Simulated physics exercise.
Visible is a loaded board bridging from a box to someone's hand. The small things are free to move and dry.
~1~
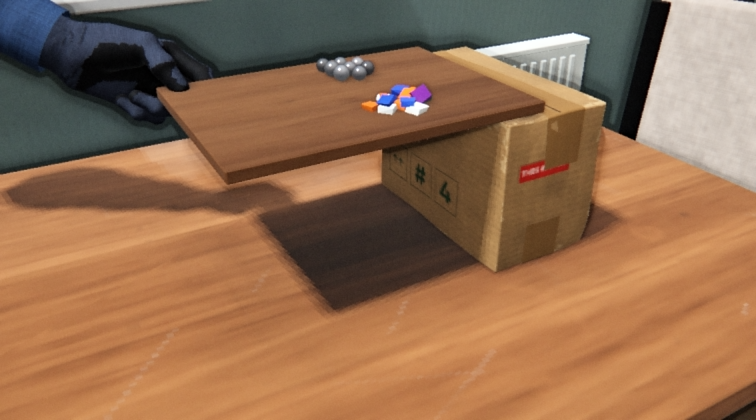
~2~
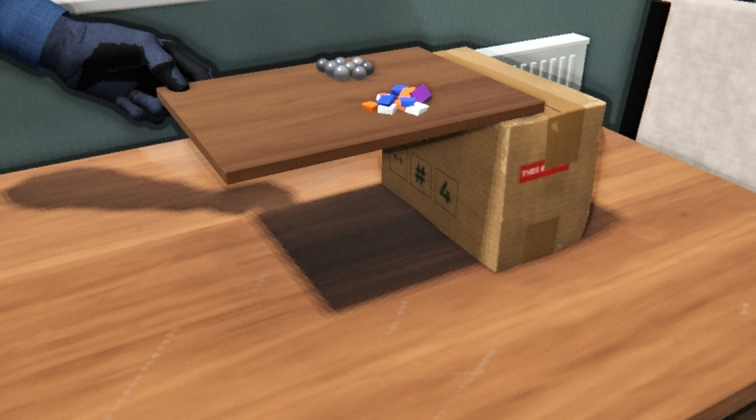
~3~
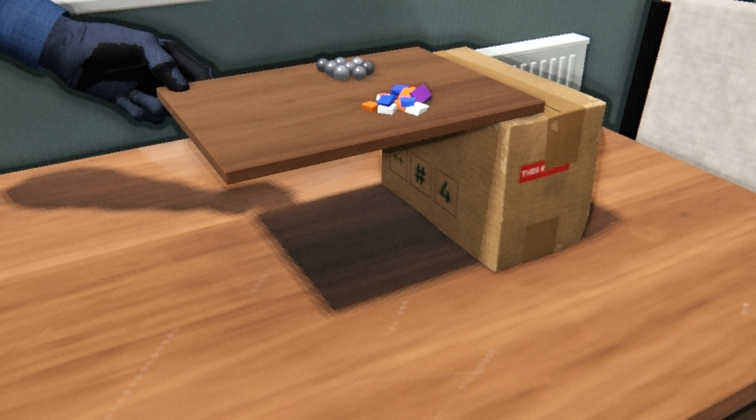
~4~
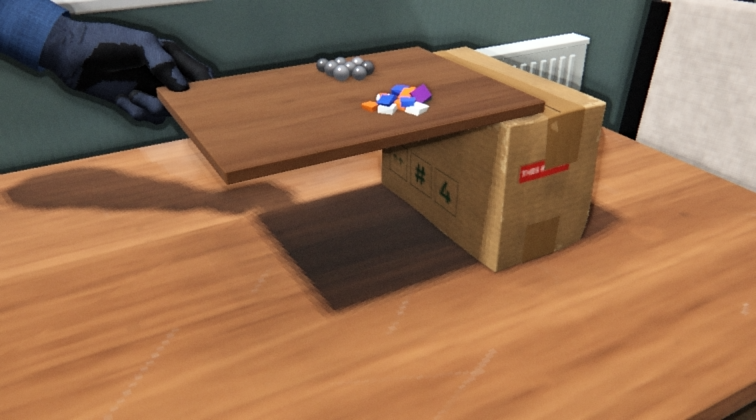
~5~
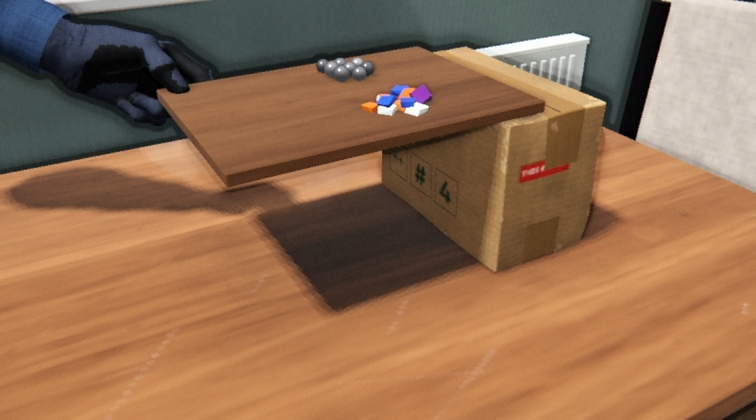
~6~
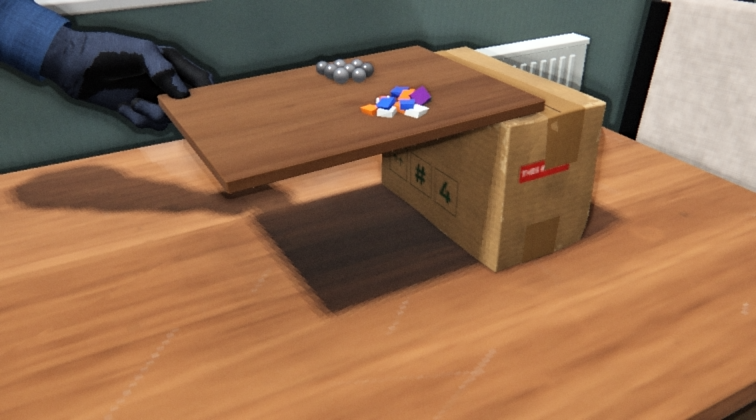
Gloved hand slightly lowering one end of a wooden board resting on a cardboard box, with grey balls and colourful tiles staying still.
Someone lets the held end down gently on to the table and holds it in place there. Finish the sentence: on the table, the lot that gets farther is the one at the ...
... back.
Then, 0.44 s later than the last frame, board sloping at 12°; front lot every one still on the board; back lot every one still on the board.
Then, 1.00 s later than the last frame, board sloping at 26°; front lot every one still on the board; back lot mostly up to a board's length out.
Then, 1.61 s later than the last frame, board sloping at 39°; front lot mostly at the foot of the board; back lot mostly more than two board lengths out, about a tenth gone off the table.
When it is over, board resting at 39°; front lot mostly at the foot of the board; back lot mostly more than two board lengths out, the larger part gone off the table; the back lot has gone farther.
